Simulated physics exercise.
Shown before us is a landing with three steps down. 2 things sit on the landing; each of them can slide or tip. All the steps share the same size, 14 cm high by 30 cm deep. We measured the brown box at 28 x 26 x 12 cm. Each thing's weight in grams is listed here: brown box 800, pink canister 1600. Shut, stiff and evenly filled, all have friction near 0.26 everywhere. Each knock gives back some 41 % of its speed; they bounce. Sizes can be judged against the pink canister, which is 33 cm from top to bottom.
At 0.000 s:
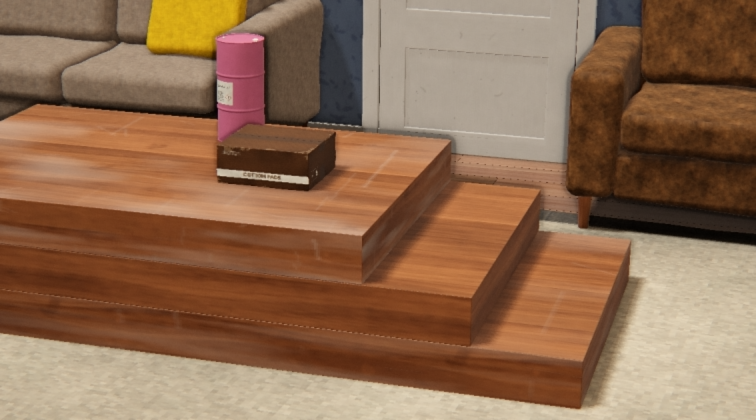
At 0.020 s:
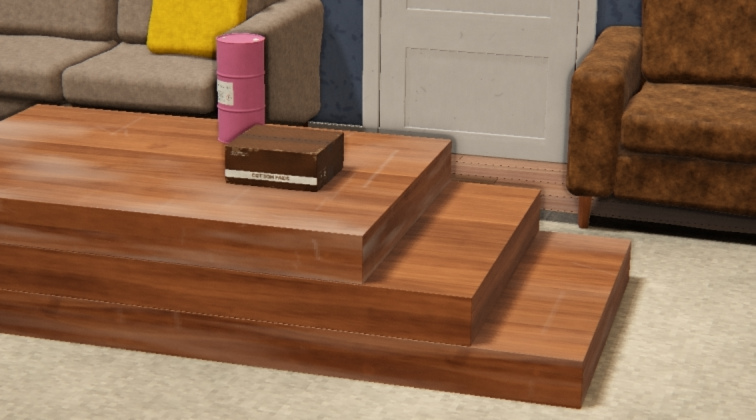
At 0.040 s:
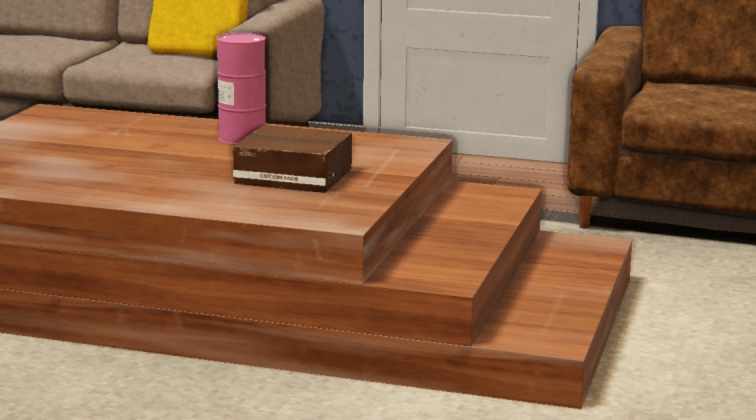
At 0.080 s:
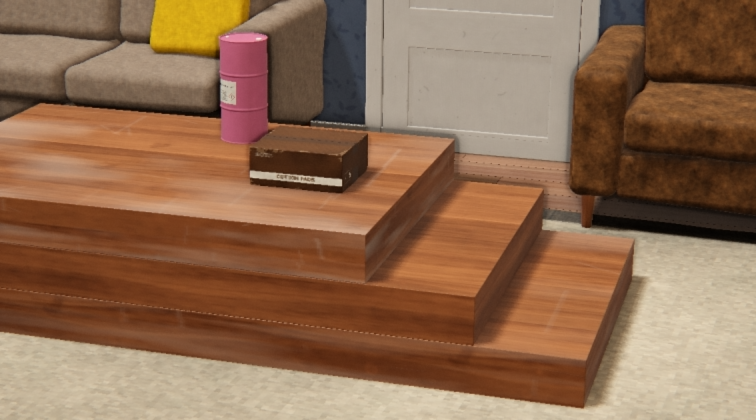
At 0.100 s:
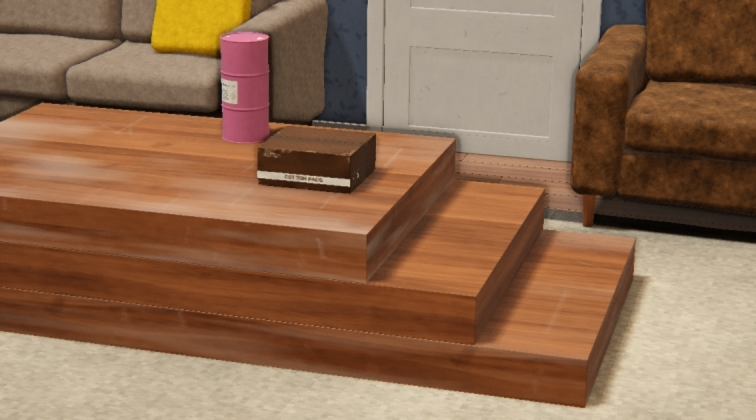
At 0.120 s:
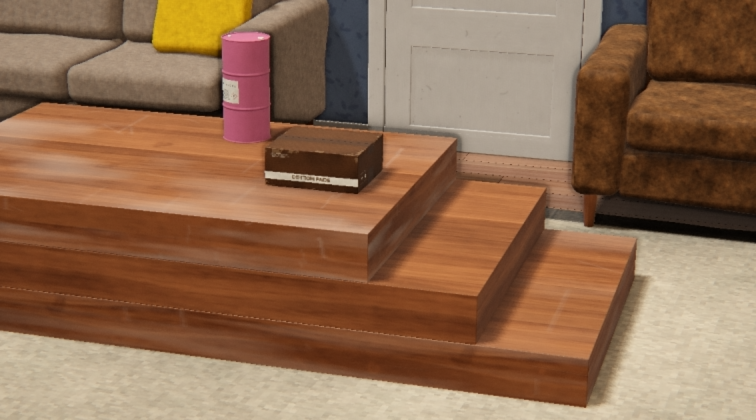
At first, a brown box sits just in front of a pink canister on a wooden landing with steps, with sofas and a door behind. The box then slides a short way to the right across the landing, leaving a gap between it and the canister, which stays upright almost exactly where it was.
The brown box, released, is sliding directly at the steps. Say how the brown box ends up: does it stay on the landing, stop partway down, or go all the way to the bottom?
It stays on the landing.
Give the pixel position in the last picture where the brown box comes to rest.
Rest point: Near (382, 164).
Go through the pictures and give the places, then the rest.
In the first picture, 40 cm of landing left; brown box (277, 157); pink canister (241, 89).
In the second picture, 38 cm of landing left; brown box (286, 157); pink canister (241, 89).
In the third picture, 35 cm of landing left; brown box (294, 158); pink canister (242, 89).
In the fourth picture, 31 cm of landing left; brown box (310, 159); pink canister (244, 88).
In the fifth picture, 29 cm of landing left; brown box (318, 159); pink canister (245, 87).
In the sixth picture, 27 cm of landing left; brown box (325, 159); pink canister (246, 87).
After 0.22 s, 19 cm of landing left; brown box near (351, 161).
After 0.32 s, 13 cm of landing left; brown box near (370, 163).
In the end (0.9 s), 9 cm of landing left; pink canister under 12 cm from the start. At the end, from the last picture's camera, brown box near (382, 164).
